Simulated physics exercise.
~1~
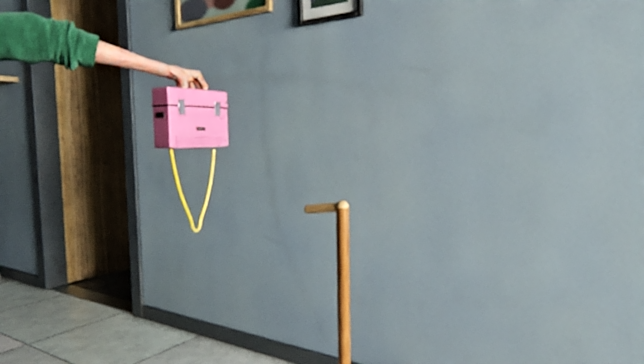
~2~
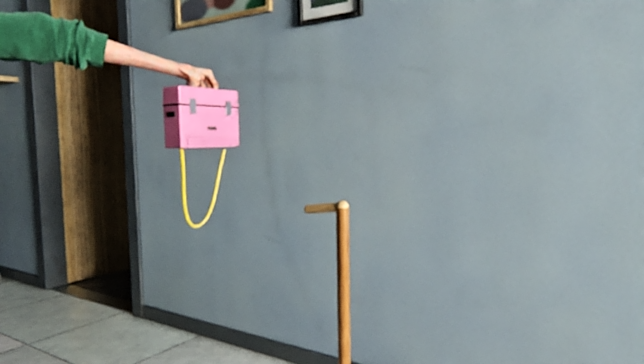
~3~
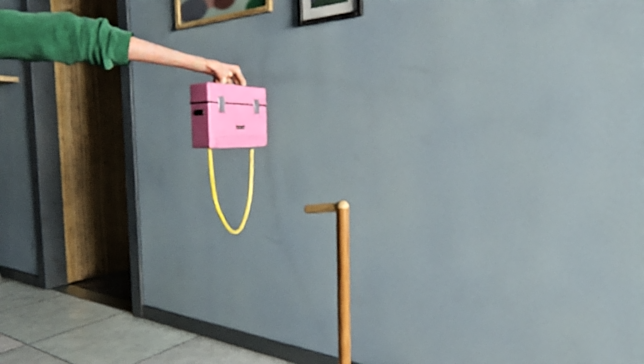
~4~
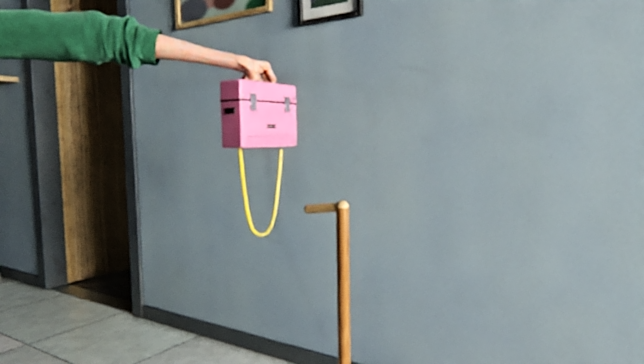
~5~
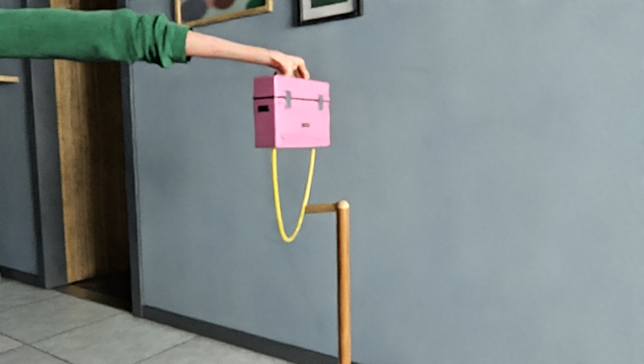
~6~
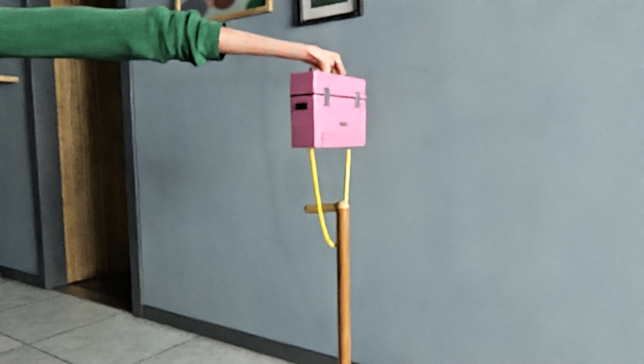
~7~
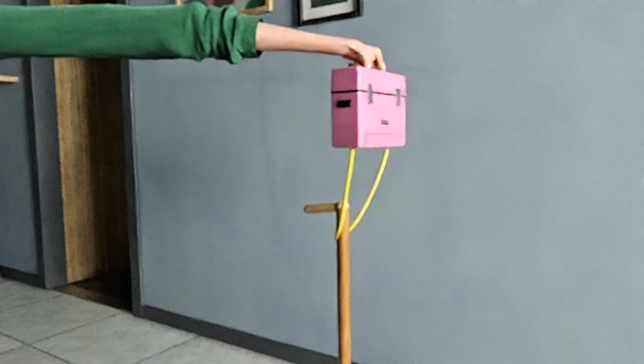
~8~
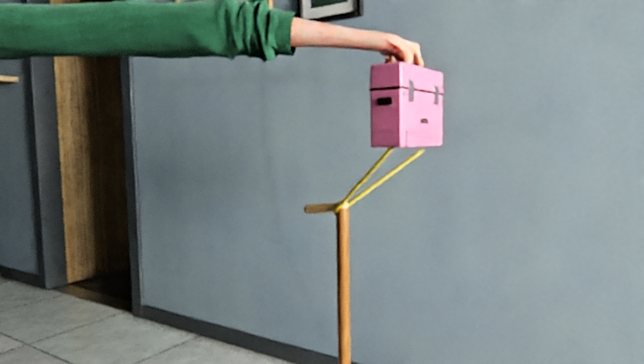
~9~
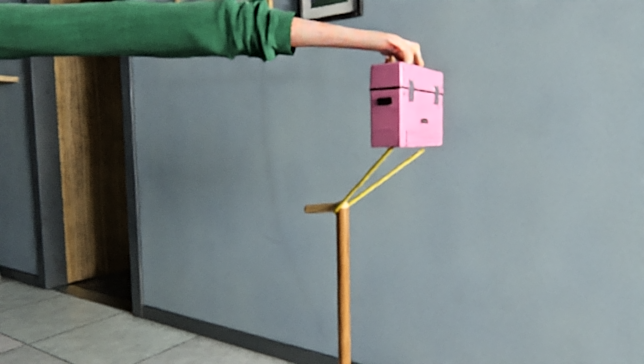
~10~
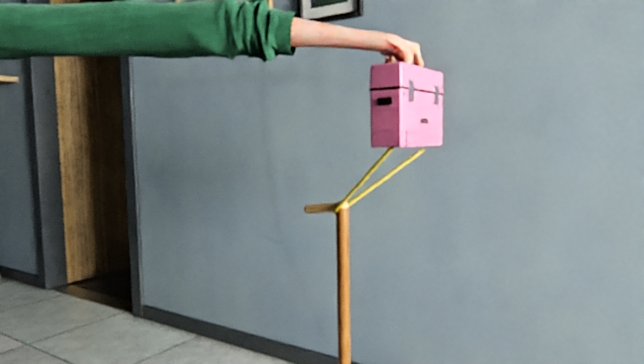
A hand carries a pink case right until its yellow loop catches tight on a post.
